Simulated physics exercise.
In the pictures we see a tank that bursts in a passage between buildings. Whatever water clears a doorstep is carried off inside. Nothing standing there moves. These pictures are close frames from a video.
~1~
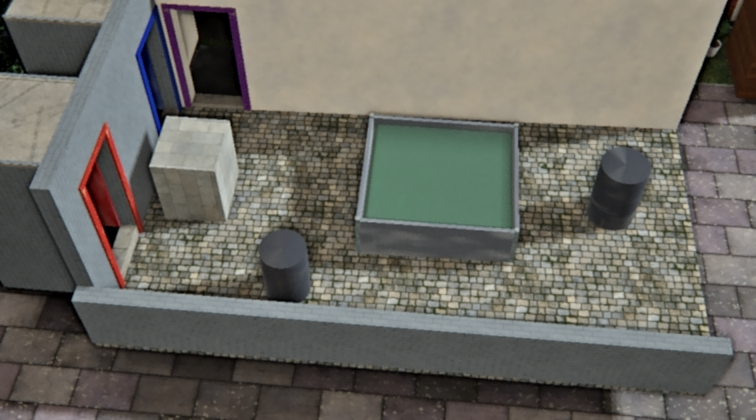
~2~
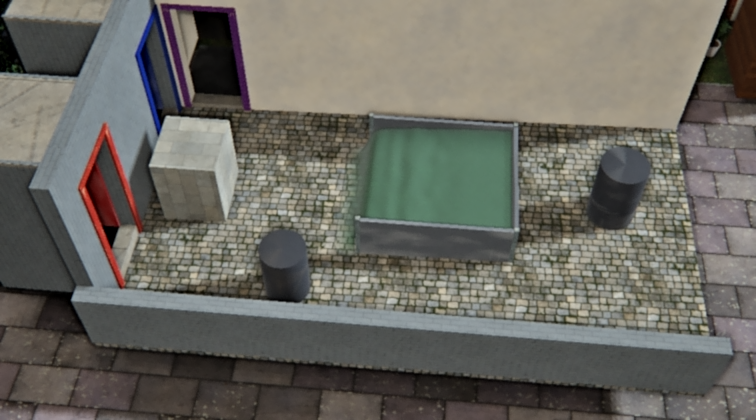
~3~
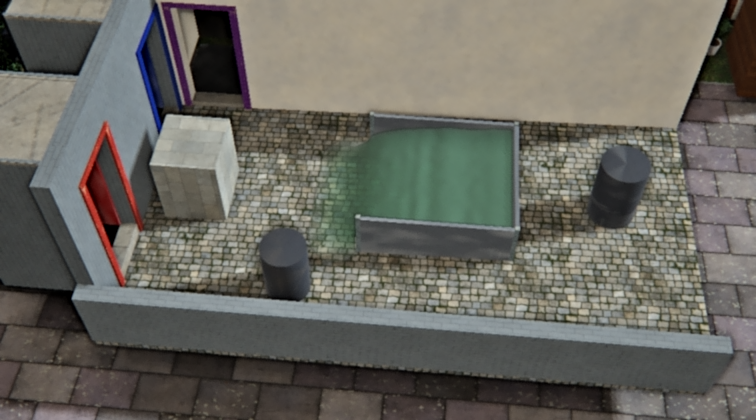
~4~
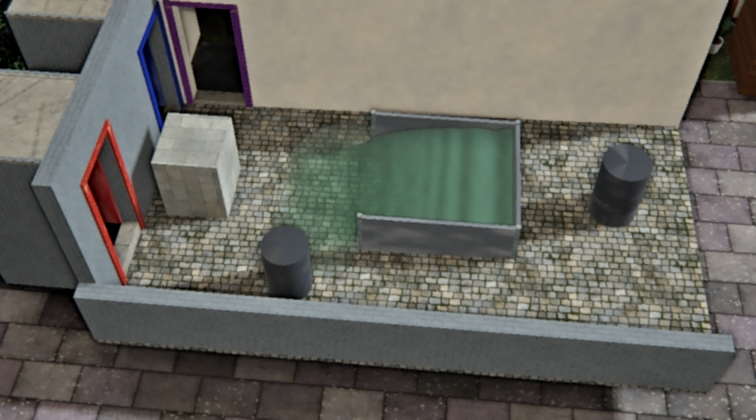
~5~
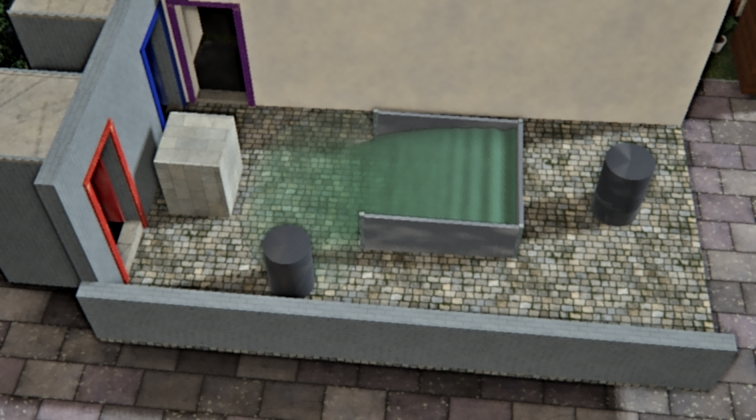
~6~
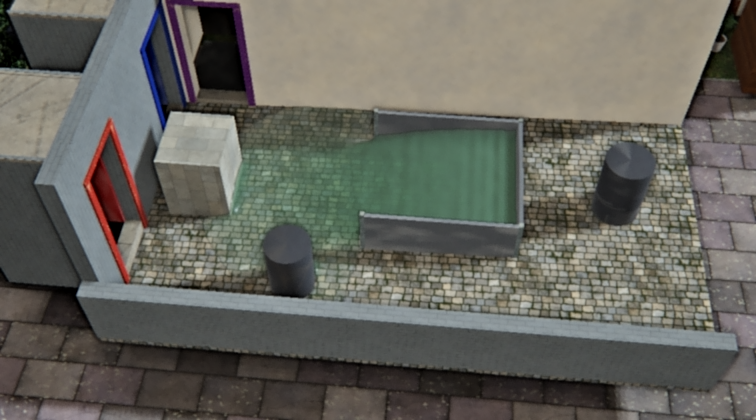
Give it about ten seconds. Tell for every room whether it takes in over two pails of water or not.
The red door takes in over two pails, the purple door takes in over two pails, the blue door takes in over two pails.
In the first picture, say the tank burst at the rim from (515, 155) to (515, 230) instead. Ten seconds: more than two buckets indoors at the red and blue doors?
Result - red door undershoots, blue door undershoots.
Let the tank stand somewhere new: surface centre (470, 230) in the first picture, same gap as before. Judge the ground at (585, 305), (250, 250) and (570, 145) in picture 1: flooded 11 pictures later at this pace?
I'd call them still dry, watered and still dry, in the order asked.
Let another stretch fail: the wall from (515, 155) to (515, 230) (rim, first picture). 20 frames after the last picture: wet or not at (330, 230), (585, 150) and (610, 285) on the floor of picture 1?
First unwetted, second soaked, third soaked.
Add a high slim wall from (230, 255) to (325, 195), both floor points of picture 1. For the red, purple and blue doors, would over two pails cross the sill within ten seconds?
Red door: Stays within the limit; purple door: Tops the limit; blue door: Tops the limit.
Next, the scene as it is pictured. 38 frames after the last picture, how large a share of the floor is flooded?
Some 70 per cent.
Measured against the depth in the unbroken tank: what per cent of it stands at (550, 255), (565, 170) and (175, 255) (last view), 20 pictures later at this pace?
First spot 0 %, second 0 %, third 35 %.
A moment on, water covers 40 % of the floor; the red door wet at the sill, nothing in, the purple door wet at the sill, nothing in, the blue door under two buckets in.
Next, water covers 45 % of the floor; the red door over two buckets in, the purple door over two buckets in, the blue door far over two buckets in.
Then, water covers 50 % of the floor; the red door over two buckets in, the purple door far over two buckets in, the blue door far over two buckets in.
Later, water covers 70 % of the floor; the red door far over two buckets in, the purple door far over two buckets in, the blue door far over two buckets in.
In the end, water covers 90 % of the floor; the red door far over two buckets in, the purple door far over two buckets in, the blue door far over two buckets in.
